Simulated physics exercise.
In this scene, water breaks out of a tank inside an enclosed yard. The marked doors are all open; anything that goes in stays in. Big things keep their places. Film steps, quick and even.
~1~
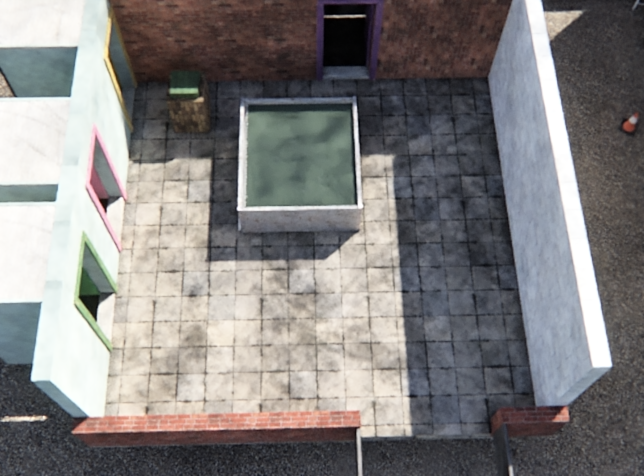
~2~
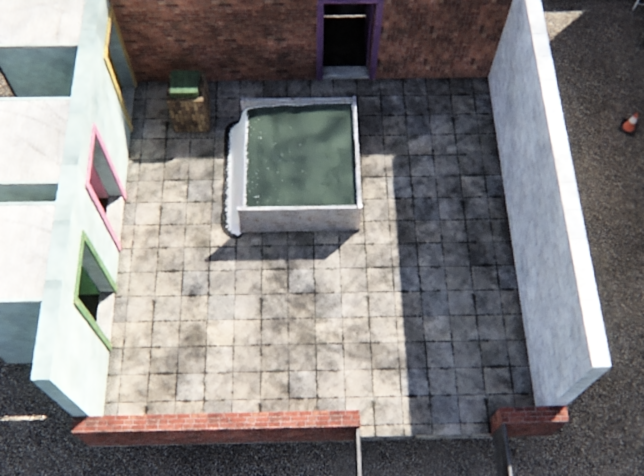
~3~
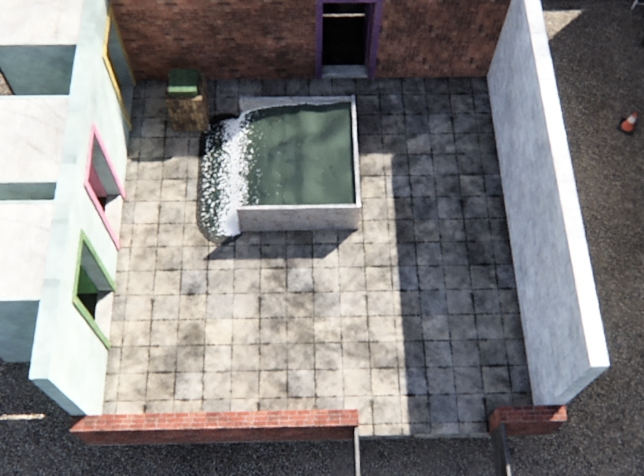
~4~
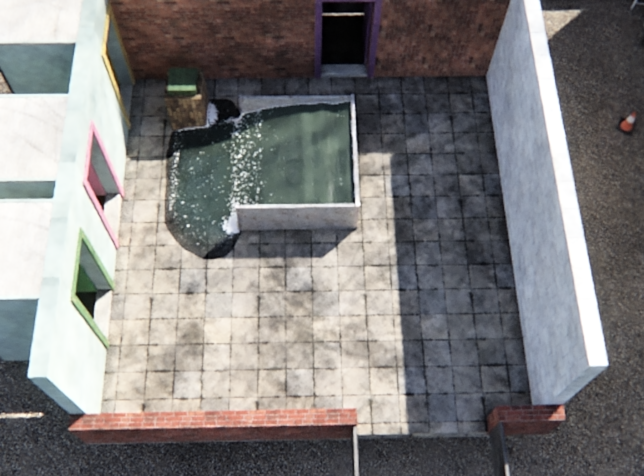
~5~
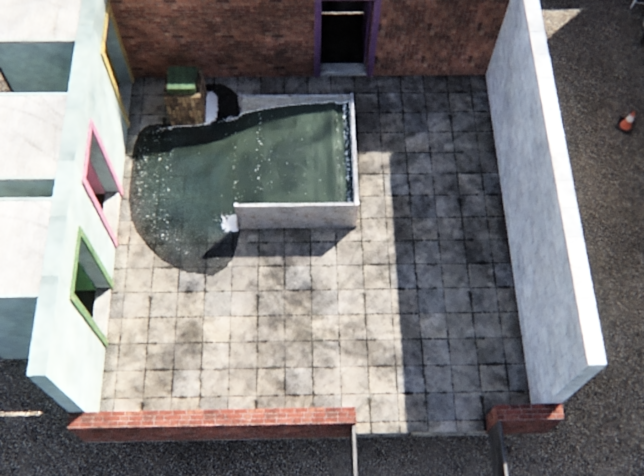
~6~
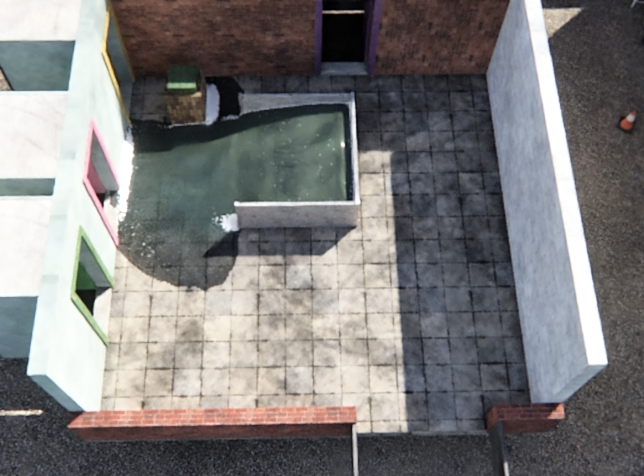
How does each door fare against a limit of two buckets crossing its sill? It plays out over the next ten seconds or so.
Outcome: Yellow door: More than two buckets, purple door: No more than two buckets, pink door: More than two buckets, green door: More than two buckets.
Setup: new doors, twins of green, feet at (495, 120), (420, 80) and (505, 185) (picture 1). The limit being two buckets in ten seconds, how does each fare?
Note: Door one overshoots; door two undershoots; door three undershoots.
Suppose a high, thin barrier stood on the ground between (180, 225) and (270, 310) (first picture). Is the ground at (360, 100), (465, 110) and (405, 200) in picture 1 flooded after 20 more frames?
Point by point: First submerged, second not reached, third not reached.
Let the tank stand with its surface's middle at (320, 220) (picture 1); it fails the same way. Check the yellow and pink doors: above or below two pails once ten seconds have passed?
The yellow door tops the threshold, and the pink door tops the threshold.
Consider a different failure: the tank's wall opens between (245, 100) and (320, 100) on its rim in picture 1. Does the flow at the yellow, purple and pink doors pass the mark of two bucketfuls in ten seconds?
As I see it, the yellow door breaks the limit, the purple door breaks the limit and the pink door stays within bounds.
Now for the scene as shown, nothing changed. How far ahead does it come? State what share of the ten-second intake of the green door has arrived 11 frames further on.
Approximately 25 in a hundred, I reckon.
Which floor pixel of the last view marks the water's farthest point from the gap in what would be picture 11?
My estimate: Roughly (107, 344).
A moment on, water covers 25 % of the floor; the yellow door under two buckets in, the purple door not reached, the pink door over two buckets in, the green door wet at the sill, nothing in.
Next, water covers 30 % of the floor; the yellow door over two buckets in, the purple door wet at the sill, nothing in, the pink door far over two buckets in, the green door under two buckets in.
Then, water covers 50 % of the floor; the yellow door far over two buckets in, the purple door wet at the sill, nothing in, the pink door far over two buckets in, the green door over two buckets in.
Later, water covers 80 % of the floor; the yellow door far over two buckets in, the purple door wet at the sill, nothing in, the pink door far over two buckets in, the green door over two buckets in.
In the end, water covers 95 % of the floor; the yellow door far over two buckets in, the purple door wet at the sill, nothing in, the pink door far over two buckets in, the green door over two buckets in.
